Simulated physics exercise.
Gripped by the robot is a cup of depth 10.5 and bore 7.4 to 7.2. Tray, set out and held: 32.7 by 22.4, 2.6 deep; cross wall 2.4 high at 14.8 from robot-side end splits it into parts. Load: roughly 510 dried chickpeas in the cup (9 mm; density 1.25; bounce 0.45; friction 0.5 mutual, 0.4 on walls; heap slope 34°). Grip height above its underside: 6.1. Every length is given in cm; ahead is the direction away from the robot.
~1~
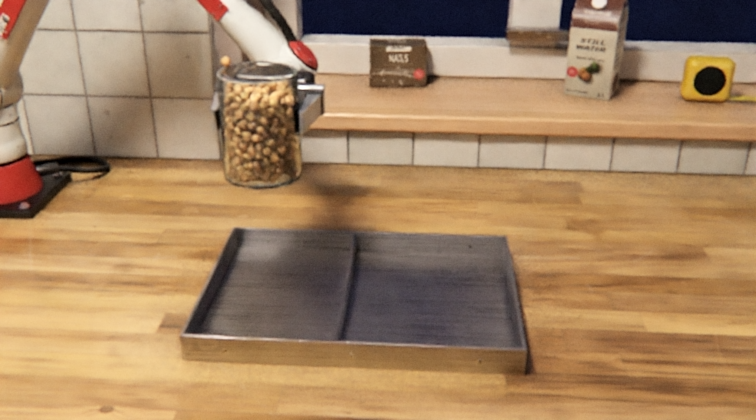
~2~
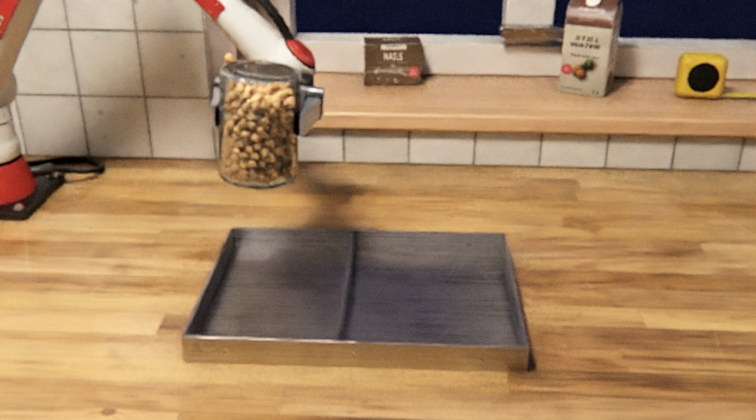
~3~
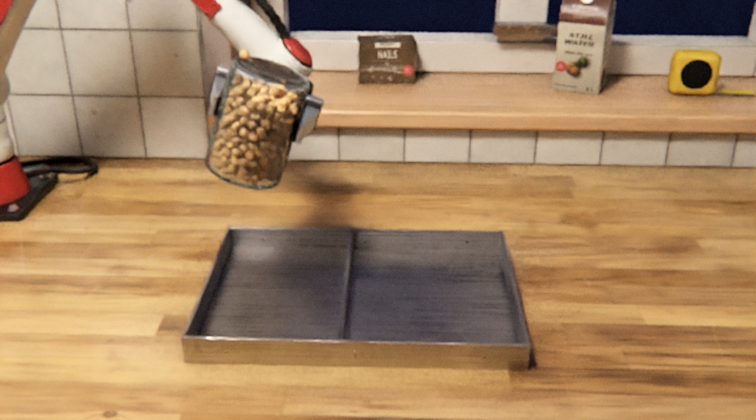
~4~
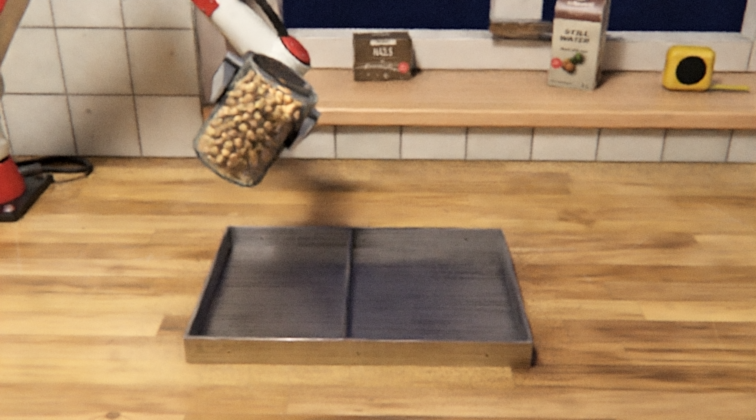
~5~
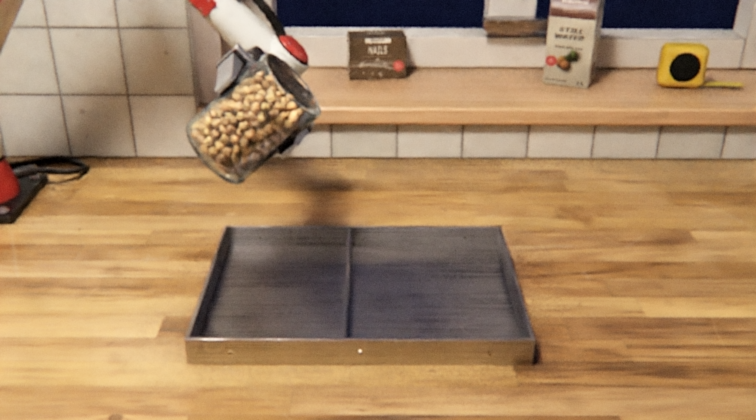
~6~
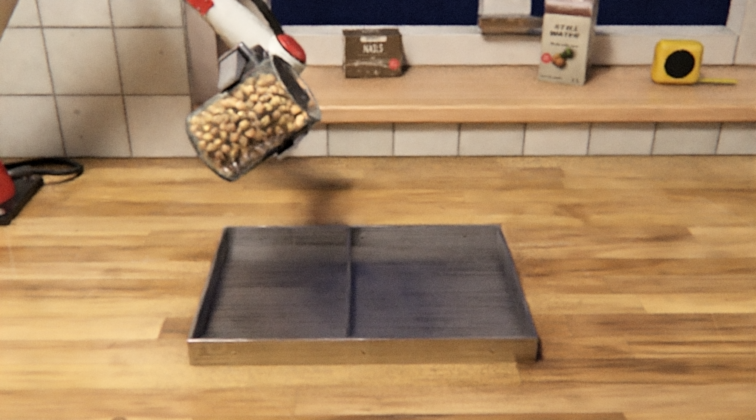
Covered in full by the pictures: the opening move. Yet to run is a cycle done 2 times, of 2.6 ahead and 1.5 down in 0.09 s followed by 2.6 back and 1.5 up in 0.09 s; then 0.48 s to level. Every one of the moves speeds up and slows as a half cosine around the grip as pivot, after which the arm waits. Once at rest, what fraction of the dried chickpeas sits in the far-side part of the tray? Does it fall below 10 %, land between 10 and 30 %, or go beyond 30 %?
It falls below 10 %.
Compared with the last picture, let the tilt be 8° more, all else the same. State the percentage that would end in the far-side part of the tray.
Roughly 10 percent then.
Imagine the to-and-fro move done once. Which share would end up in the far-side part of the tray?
Approx. 5 per cent.
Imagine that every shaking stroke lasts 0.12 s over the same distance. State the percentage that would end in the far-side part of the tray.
Then about 0 per cent.
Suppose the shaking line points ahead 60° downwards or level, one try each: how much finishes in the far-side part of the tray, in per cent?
Estimates, in order: 0 % then 10 %.
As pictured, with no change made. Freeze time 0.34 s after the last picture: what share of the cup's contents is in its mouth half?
Something like 40 percent sits in that half.
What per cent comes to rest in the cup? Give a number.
About 95 percent.
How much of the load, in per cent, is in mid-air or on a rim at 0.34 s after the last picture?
Estimated fraction: Near 2 %.
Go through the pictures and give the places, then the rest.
In the first picture, the cup middle at (260, 126), level; upper third of the load around (259, 107), from x 225 to 295, top at y 60; 509 in the cup.
In the second picture, the cup middle at (259, 125), tilted 5° forward; upper third of the load around (259, 106), from x 225 to 295, top at y 60.
In the third picture, the cup middle at (256, 124), tilted 19° forward; upper third of the load around (258, 106), from x 215 to 295, top at y 55.
In the fourth picture, the cup middle at (254, 122), tilted 35° forward; upper third of the load around (257, 104), from x 205 to 300, top at y 75.
In the fifth picture, the cup middle at (253, 120), tilted 49° forward; upper third of the load around (256, 103), from x 195 to 305, top at y 75.
In the sixth picture, the cup middle at (253, 119), tilted 54° forward; upper third of the load around (255, 103), from x 195 to 305, top at y 80; 509 in the cup.
Then, 0.34 s on, tilted 54° forward, highest piece 23 above the table; 491 in the cup, 5 in the far-side part, 1 in the robot-side part, 12 in flight or on a rim.
Then, 0.67 s on, tilted 15° forward, highest piece 25 above the table; 486 in the cup, 19 in the far-side part, 4 in the robot-side part.
Then, 1.04 s on, level, highest piece 26 above the table; 486 in the cup, 19 in the far-side part, 4 in the robot-side part.
Then, 2.09 s on, level, highest piece 26 above the table; 486 in the cup, 19 in the far-side part, 4 in the robot-side part.
In the end, 486 in the cup, 19 in the far-side part, 4 in the robot-side part. That is 4 % in the far-side part of the tray.
